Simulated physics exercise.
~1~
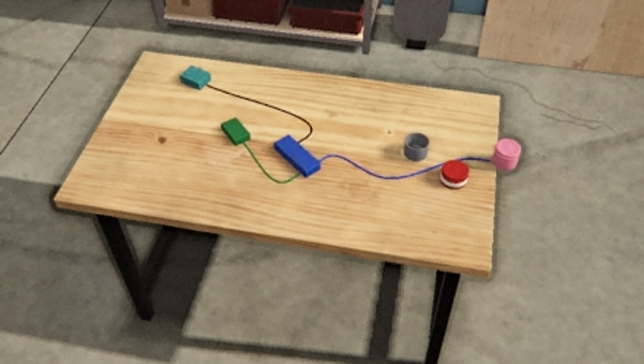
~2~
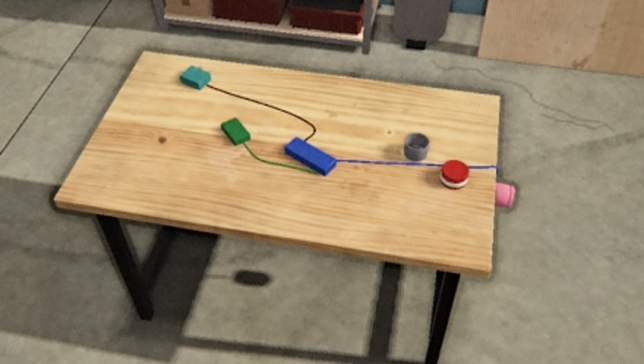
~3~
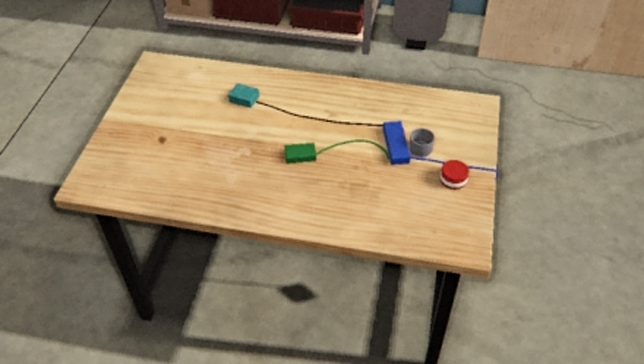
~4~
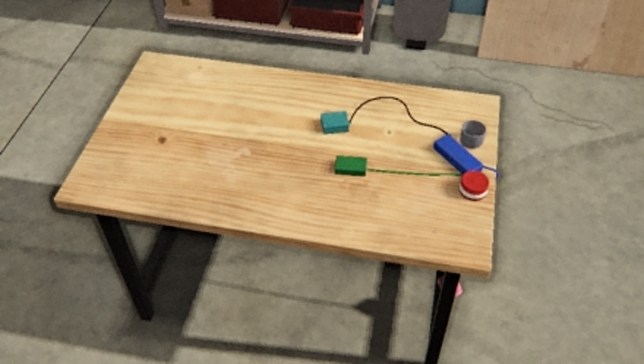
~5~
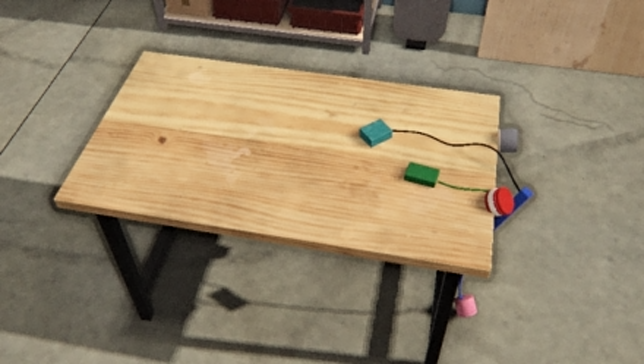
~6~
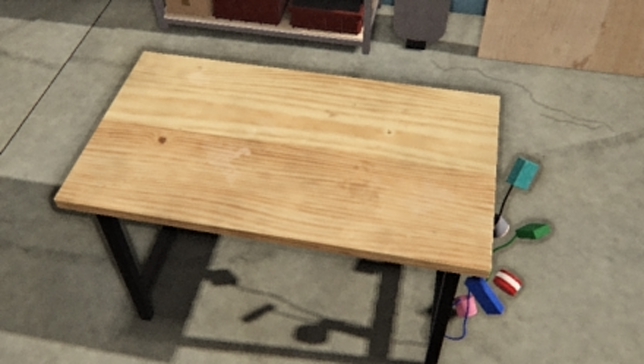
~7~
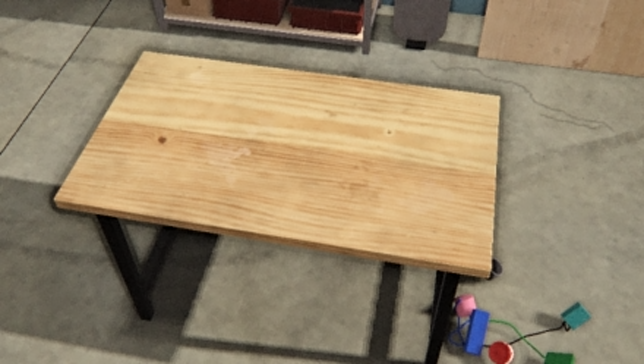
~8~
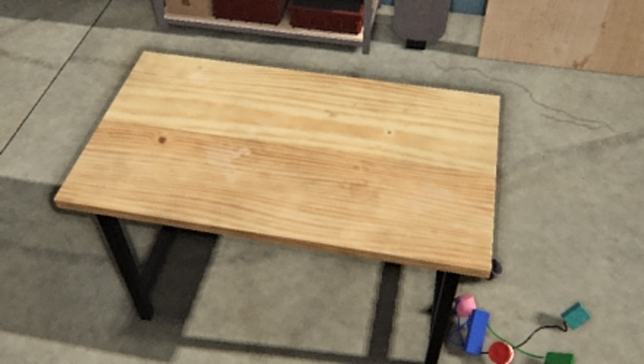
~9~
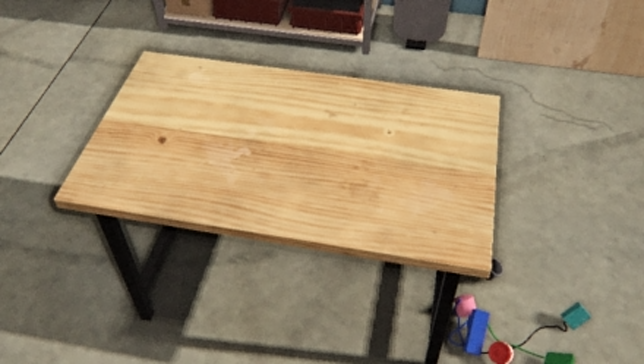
On a wooden table in a concrete-floored workshop, a blue strip is joined by thin cables to a teal block, a green block and a pink block at the right edge, with a grey mug and a red tin nearby. The pink block drops over the edge and pulls its cable taut. The strip slides right, drawing the teal and green blocks after it. It reaches the mug and tin, which shift to the edge as well. Strip, tin and mug go over, then the trailing blocks follow. The coloured pieces come to rest on the floor, leaving the tabletop bare.
